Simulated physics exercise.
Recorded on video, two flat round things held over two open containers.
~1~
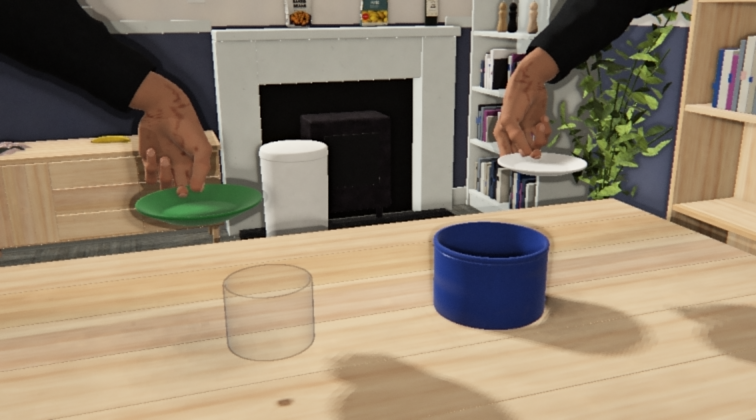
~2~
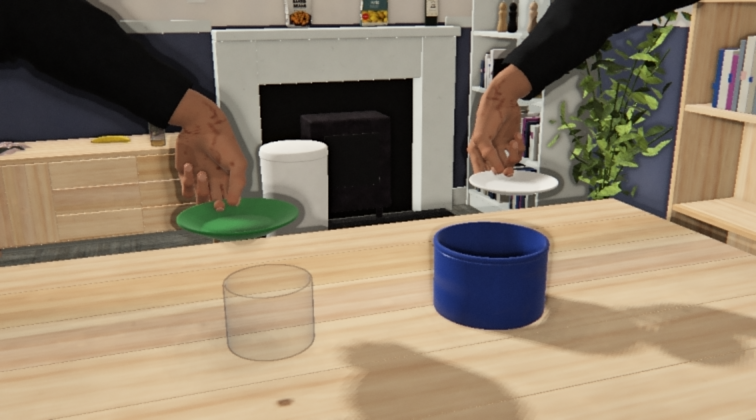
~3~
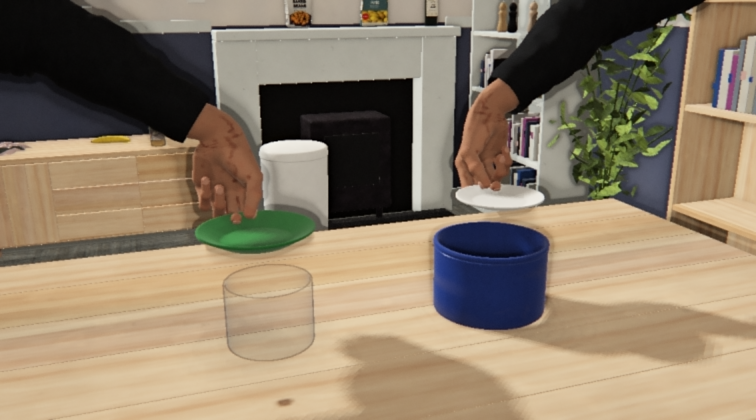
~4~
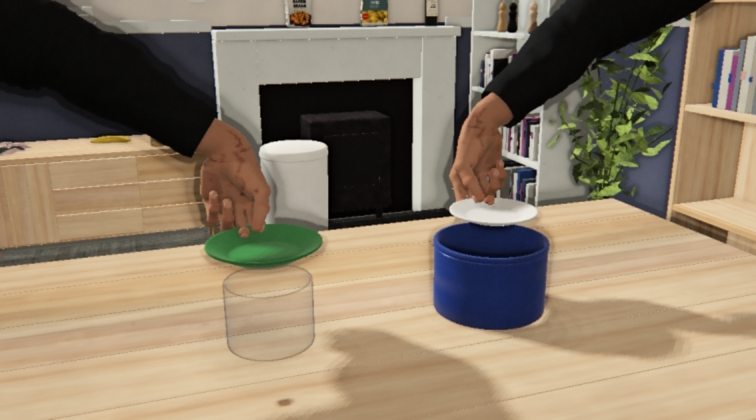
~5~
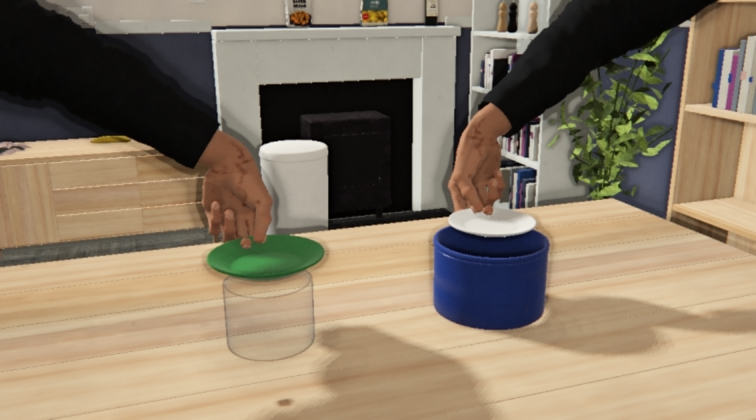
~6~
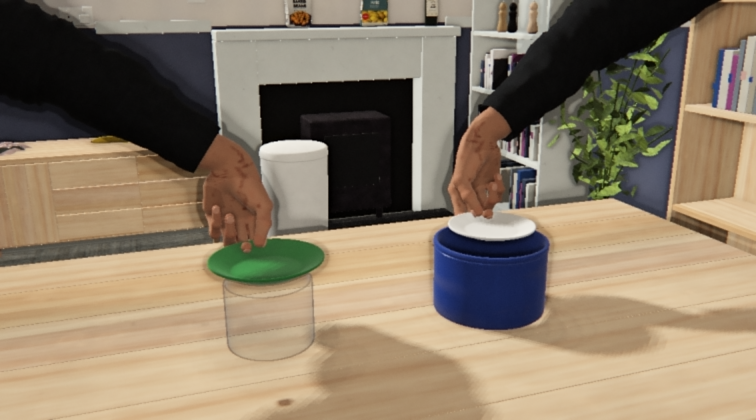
Two dark-sleeved arms reach in from the upper left and right, one hand carrying a green saucer and the other a white plate. They move inward and down above a pale wooden table, seen from a still, slightly raised view facing a white fireplace, shelves and a plant. The saucer comes over a clear glass at left, the smaller plate over a blue jar at right, both still held.
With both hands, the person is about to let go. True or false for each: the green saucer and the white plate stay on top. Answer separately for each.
Verdicts: Green saucer - true, white plate - false.
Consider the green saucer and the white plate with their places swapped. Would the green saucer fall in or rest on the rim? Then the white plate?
The green saucer slides in, and the white plate is held up.
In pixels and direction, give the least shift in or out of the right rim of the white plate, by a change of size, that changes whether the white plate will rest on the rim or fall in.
I'd put it at roughly 8 pixels, moving right.
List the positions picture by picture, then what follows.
Still on the way; green saucer (201, 207); white plate (542, 166); right jar (489, 272), in the first frame.
Still on the way; white plate (513, 185); left glass (270, 310), in the second frame.
Still on the way; green saucer (256, 235); right jar (489, 272), in the third frame.
Still on the way; white plate (493, 214); left glass (270, 310), in the fourth frame.
Still on the way; green saucer (267, 260); right jar (489, 272), in the fifth frame.
In place, still held; green saucer (267, 265); white plate (491, 228); left glass (270, 310), in the sixth frame.
Then, 0.14 s past the last view, green saucer sitting on the rim near (267, 273); white plate travelled a little near (490, 261).
Finally, the green saucer covers the opening, near (267, 273); the white plate drops inside, near (488, 298).
